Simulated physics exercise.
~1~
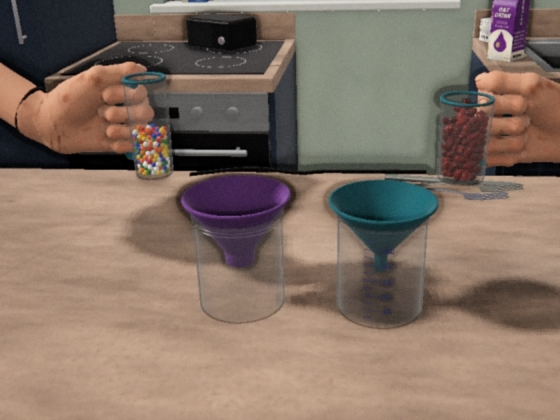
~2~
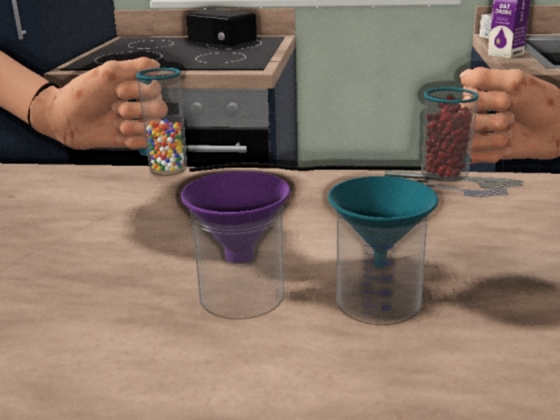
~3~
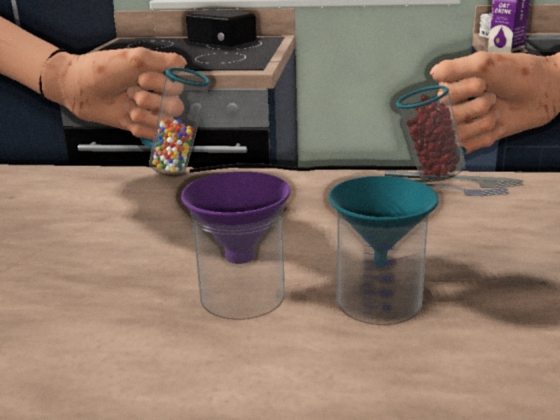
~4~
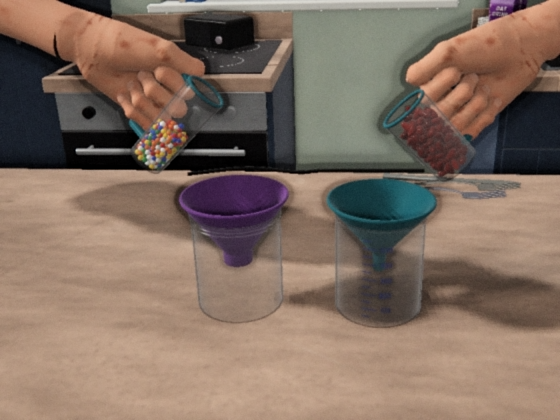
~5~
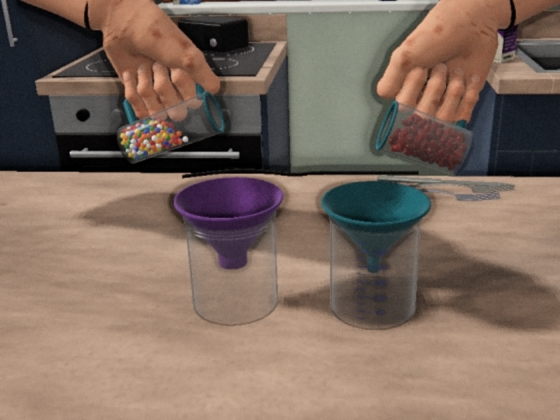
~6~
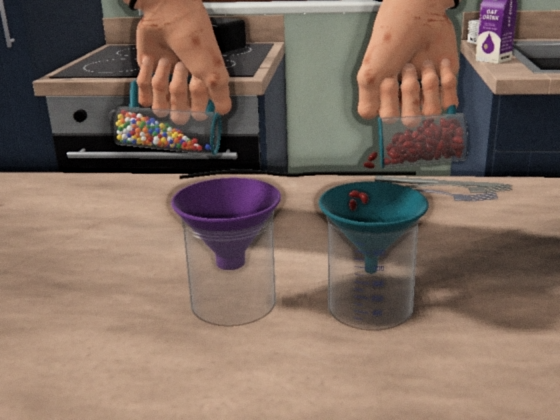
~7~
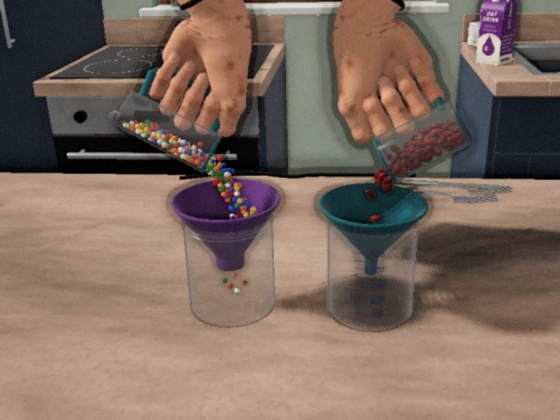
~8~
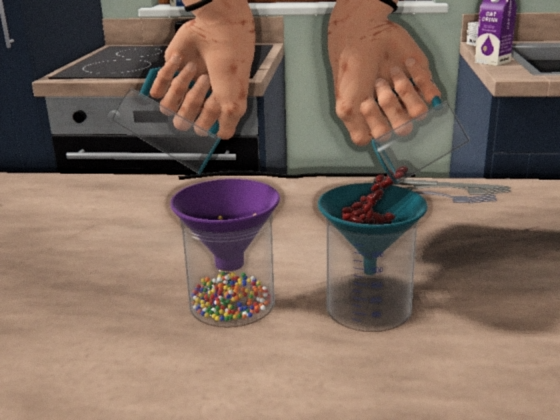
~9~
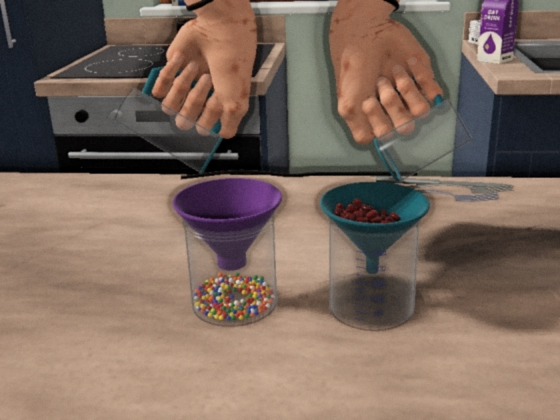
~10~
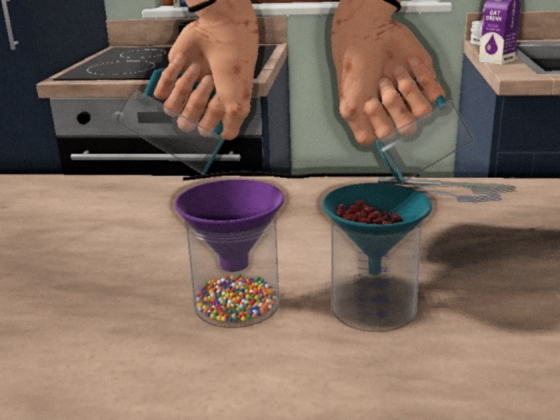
Two hands hold clear cups above a wooden kitchen counter, seen from the front with a stove behind, the left cup holding small multicoloured beads and the right one dark red pieces. Below them stand two clear jars, a purple funnel in the left and a teal funnel in the right. The hands bring the cups inward and tip them over the funnels. A few red pieces drop first, then the coloured beads stream out and run through the purple funnel. Both cups empty, leaving the beads heaped in the left jar and the red pieces stuck in the teal funnel, with none in the jar beneath.
